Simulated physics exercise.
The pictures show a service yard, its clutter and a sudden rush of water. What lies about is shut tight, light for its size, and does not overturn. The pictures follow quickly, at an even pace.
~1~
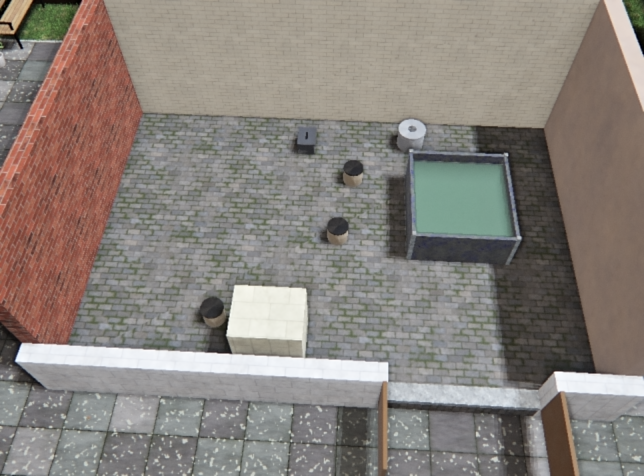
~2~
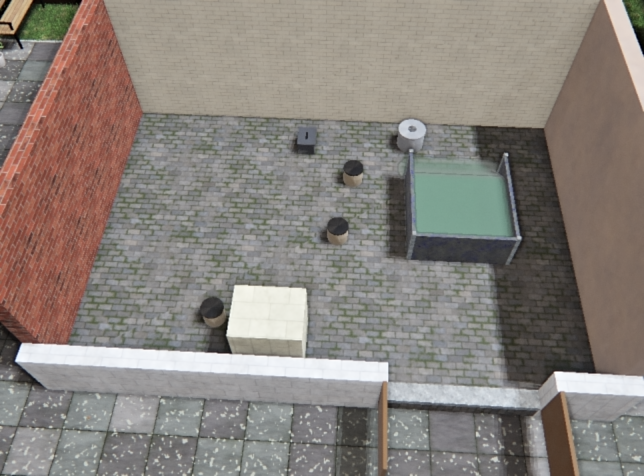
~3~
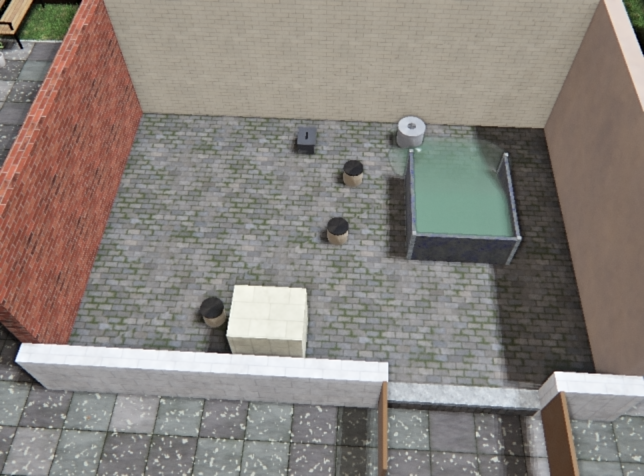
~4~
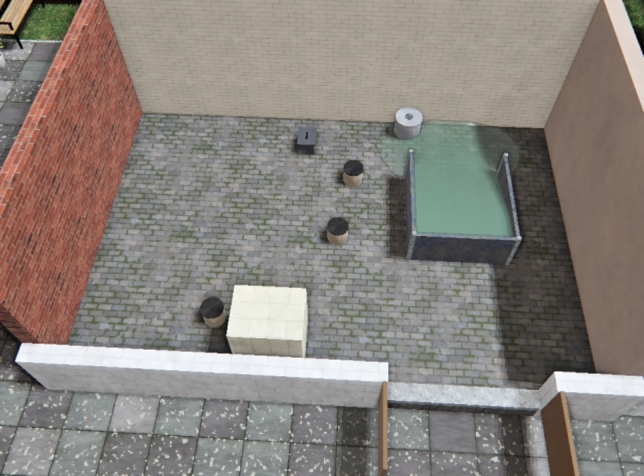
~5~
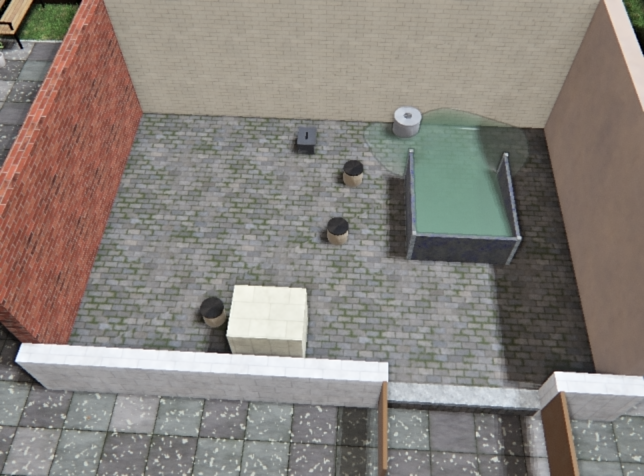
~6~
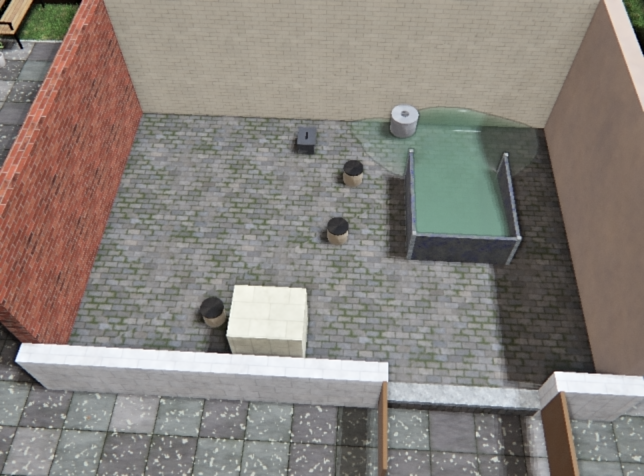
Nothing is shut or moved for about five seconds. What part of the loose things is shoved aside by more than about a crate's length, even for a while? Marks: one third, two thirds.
It is one to two thirds.
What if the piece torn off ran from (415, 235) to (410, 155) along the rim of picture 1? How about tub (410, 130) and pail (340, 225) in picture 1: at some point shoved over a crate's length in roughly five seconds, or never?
In that order: Less than that, swept aside.
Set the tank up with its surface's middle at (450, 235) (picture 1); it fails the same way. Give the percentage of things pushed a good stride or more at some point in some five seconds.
Roughly 40 per cent.
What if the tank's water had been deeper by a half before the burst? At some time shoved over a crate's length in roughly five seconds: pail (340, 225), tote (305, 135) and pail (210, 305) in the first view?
In turn: No, moved that far, under that.
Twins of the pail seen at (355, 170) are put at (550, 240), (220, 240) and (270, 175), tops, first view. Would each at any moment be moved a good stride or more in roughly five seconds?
In turn: That far or more, under that, that far or more.
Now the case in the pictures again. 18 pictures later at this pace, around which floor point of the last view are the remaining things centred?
Close to (282, 229).
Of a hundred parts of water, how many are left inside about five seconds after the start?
I make it 94 per cent.
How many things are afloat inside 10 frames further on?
That makes 0.
A moment on, 1 of 5 are well off their spots; 1 afloat.
Next, 2 of 5 are well off their spots; 0 afloat.
Later, 2 of 5 are well off their spots; 0 afloat.
In the end, 2 of 5 are well off their spots, and 2 have been at some point; 0 afloat.
